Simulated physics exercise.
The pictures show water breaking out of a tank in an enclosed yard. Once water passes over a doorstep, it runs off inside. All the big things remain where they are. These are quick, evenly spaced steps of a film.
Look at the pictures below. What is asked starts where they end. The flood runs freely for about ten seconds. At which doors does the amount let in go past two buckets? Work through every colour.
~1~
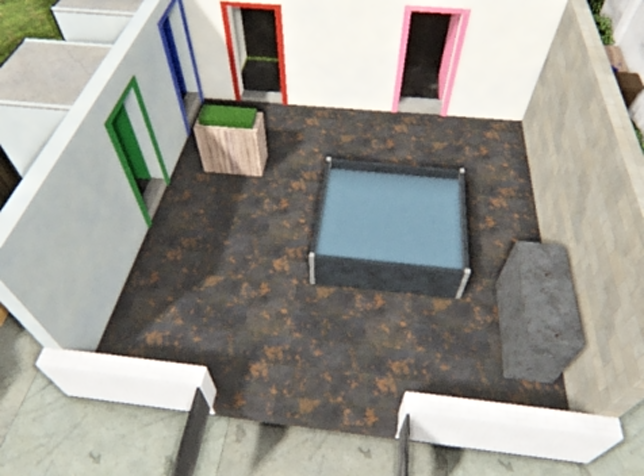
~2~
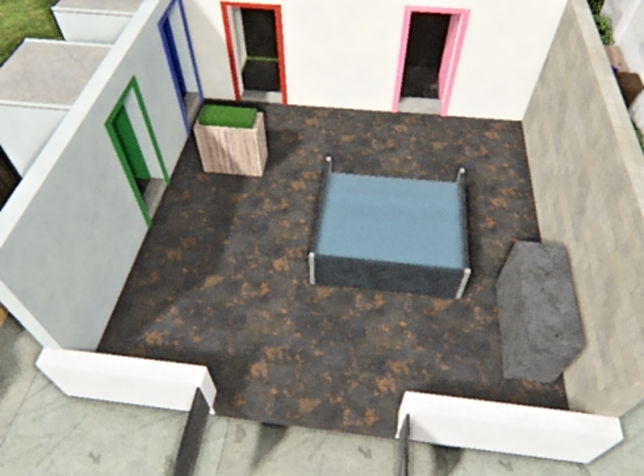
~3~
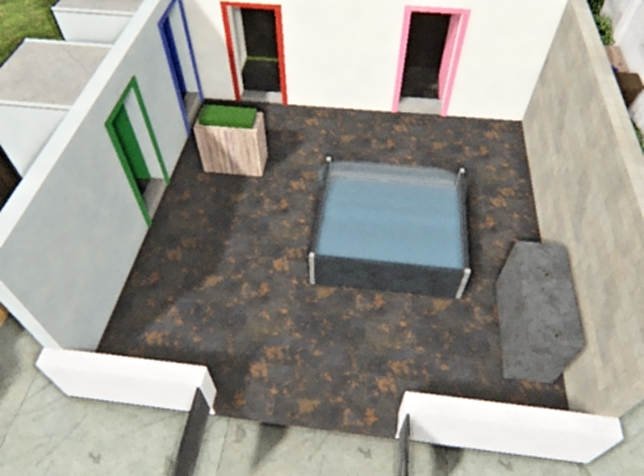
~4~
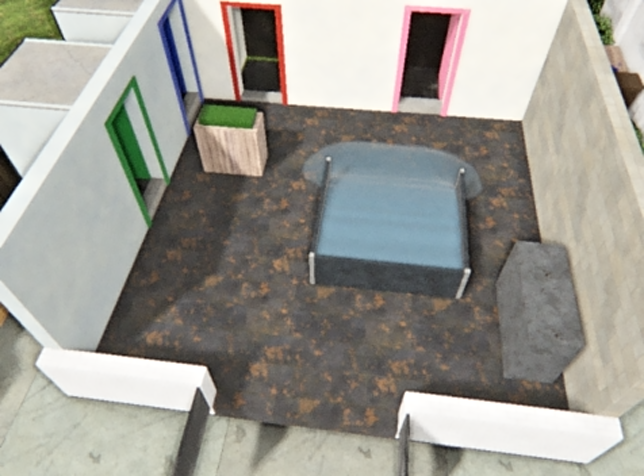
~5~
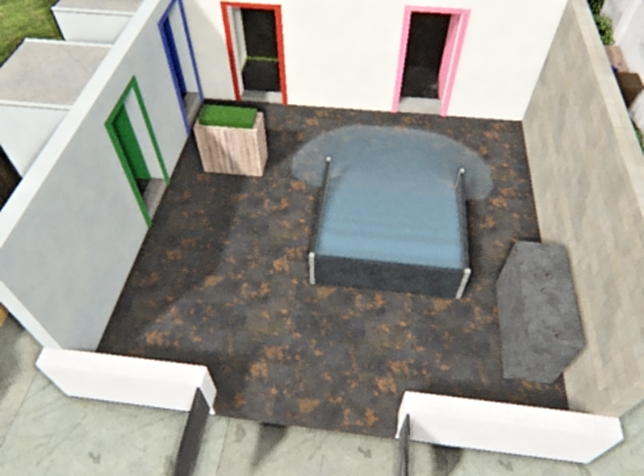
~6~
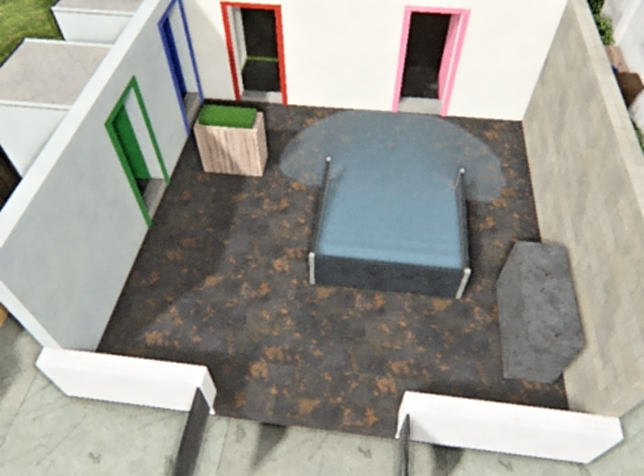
Door by door: The red door goes past two; the green door stays at two or fewer; the blue door stays at two or fewer; the pink door goes past two.
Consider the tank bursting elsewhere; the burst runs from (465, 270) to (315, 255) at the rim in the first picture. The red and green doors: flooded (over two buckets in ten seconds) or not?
Well, the red one is safe, while the green one is safe.
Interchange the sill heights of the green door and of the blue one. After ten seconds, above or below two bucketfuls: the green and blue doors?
Lab note: Green door doesn't reach it; blue door crosses the line.
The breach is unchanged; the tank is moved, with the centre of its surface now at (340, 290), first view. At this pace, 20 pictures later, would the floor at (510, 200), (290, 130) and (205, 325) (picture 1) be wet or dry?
Hit, hit, spared.
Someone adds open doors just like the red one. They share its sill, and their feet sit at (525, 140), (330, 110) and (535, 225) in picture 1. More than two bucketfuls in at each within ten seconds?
Result, in listed order - gets past the limit, gets past the limit, doesn't reach the limit.
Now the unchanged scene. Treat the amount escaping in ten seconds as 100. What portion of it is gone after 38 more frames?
Around 50 per cent.
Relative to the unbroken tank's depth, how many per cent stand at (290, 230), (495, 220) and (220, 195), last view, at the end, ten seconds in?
I'd say close to 4, 10 and 4 percent.
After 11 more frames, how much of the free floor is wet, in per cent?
That's roughly 30 per cent.
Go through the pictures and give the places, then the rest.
The first picture shows the water tank at (391, 214) is whole and still.
In the second picture, the front is at a hidden place, out from the gap on the water tank's far side.
In the third picture, water pours out on the water tank's far side and has run to (324, 171).
In the fourth picture, water pours out on the water tank's far side and has run to (314, 159).
In the fifth picture, the front is at (314, 142), out from the gap on the water tank's far side.
In the sixth picture, the front is at (358, 110), out from the gap on the water tank's far side.
A moment on, water covers 30 % of the floor; the red door not reached, the green door not reached, the blue door not reached, the pink door over two buckets in.
Next, water covers 30 % of the floor; the red door under two buckets in, the green door not reached, the blue door not reached, the pink door far over two buckets in.
Then, water covers 45 % of the floor; the red door under two buckets in, the green door wet at the sill, nothing in, the blue door wet at the sill, nothing in, the pink door far over two buckets in.
Later, water covers 80 % of the floor; the red door over two buckets in, the green door wet at the sill, nothing in, the blue door wet at the sill, nothing in, the pink door far over two buckets in.
In the end, water covers 95 % of the floor; the red door over two buckets in, the green door wet at the sill, nothing in, the blue door wet at the sill, nothing in, the pink door far over two buckets in.
